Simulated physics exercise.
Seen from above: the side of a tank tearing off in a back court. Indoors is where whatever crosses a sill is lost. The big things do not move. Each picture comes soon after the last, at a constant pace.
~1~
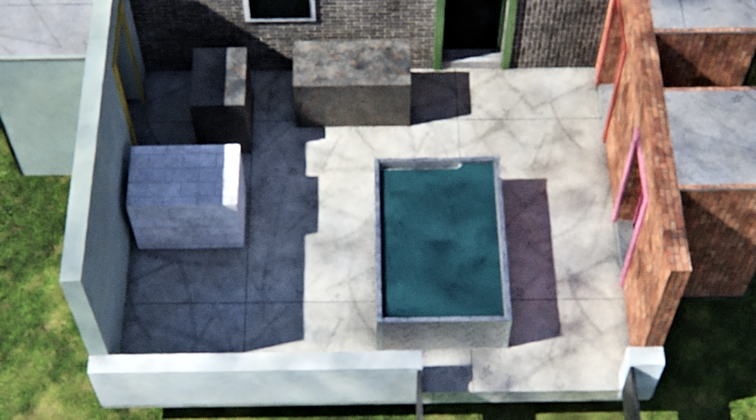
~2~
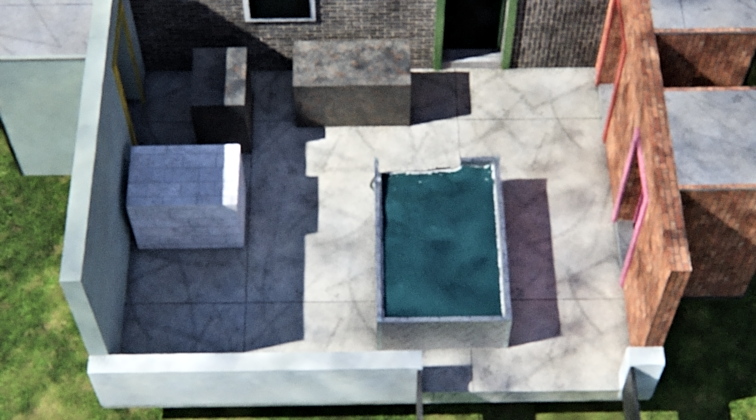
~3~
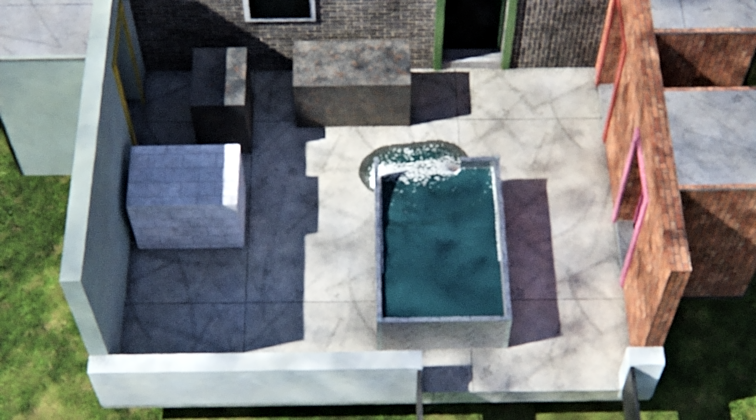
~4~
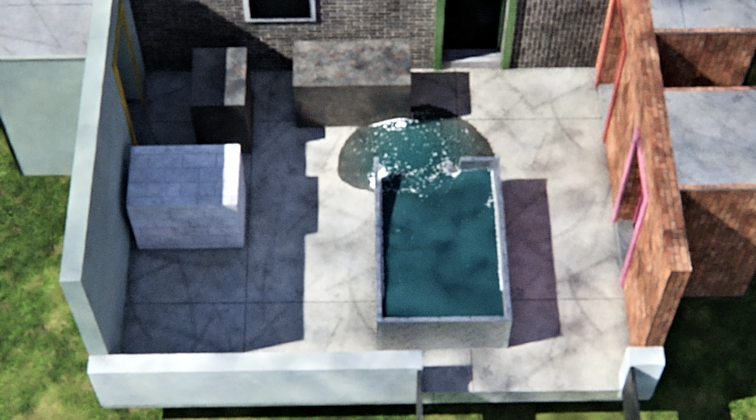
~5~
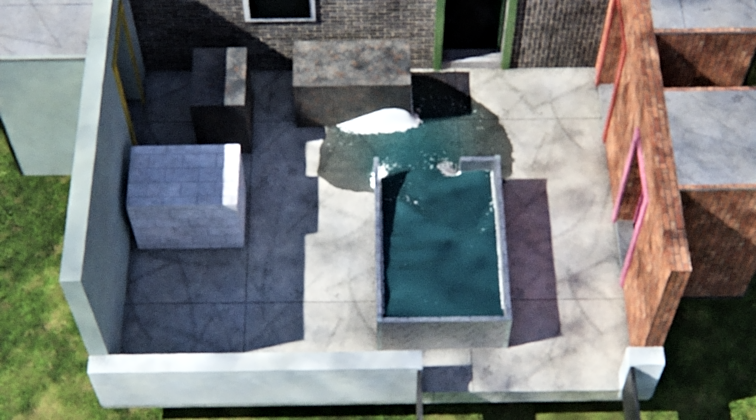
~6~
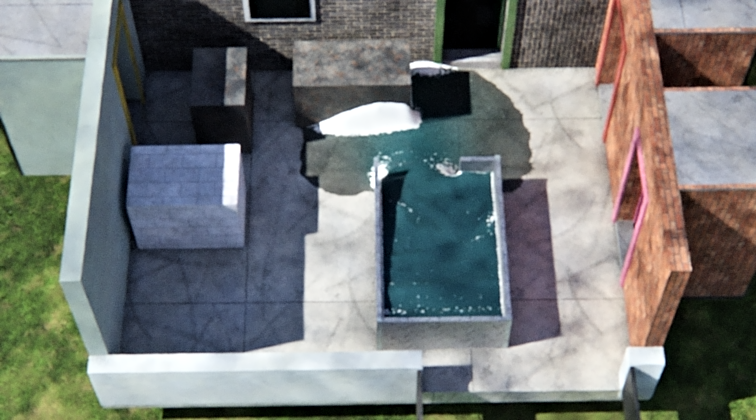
Walled back court seen from above, water bursting from the far side of a rectangular tank and spreading across the pale paving.
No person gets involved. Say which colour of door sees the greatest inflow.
It is the red door.
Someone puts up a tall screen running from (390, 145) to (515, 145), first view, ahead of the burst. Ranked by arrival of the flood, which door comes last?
That would be the door marked green.
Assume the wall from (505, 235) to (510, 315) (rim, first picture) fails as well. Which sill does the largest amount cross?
It's the pink one.
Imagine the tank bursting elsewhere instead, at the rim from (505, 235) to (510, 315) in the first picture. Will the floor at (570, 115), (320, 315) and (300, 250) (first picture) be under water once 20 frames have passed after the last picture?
One by one: Waterlogged, bare, bare.
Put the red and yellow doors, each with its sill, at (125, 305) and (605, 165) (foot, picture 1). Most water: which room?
The door marked green.
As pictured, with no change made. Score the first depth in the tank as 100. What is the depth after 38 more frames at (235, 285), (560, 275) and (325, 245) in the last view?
About 2, 4, 2 %.
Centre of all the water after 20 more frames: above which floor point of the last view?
About (393, 193) in the last view.
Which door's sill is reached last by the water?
Result: The one in pink.
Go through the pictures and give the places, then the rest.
In the first frame, the tank at (440, 239) is whole and still.
In the second frame, the front is at a hidden place, out from the gap on the tank's far side.
In the third frame, the front is at (456, 151), out from the gap on the tank's far side.
In the fourth frame, water pours out on the tank's far side and has run to (429, 111).
In the fifth frame, water pours out on the tank's far side and has run to (428, 82).
In the sixth frame, the front is at (463, 72), out from the gap on the tank's far side.
A moment on, water covers 25 % of the floor; red door not reached, pink door not reached, yellow door not reached, green door some in.
Next, water covers 35 % of the floor; red door a trickle in, pink door not reached, yellow door not reached, green door a lot in.
Then, water covers 65 % of the floor; red door a lot in, pink door wet at the sill, nothing in, yellow door wet at the sill, nothing in, green door a lot in.
Later, water covers 90 % of the floor; red door a lot in, pink door wet at the sill, nothing in, yellow door a trickle in, green door a lot in.
In the end, water covers 95 % of the floor; red door a lot in, pink door wet at the sill, nothing in, yellow door a trickle in, green door a lot in; the red door has let in the most.
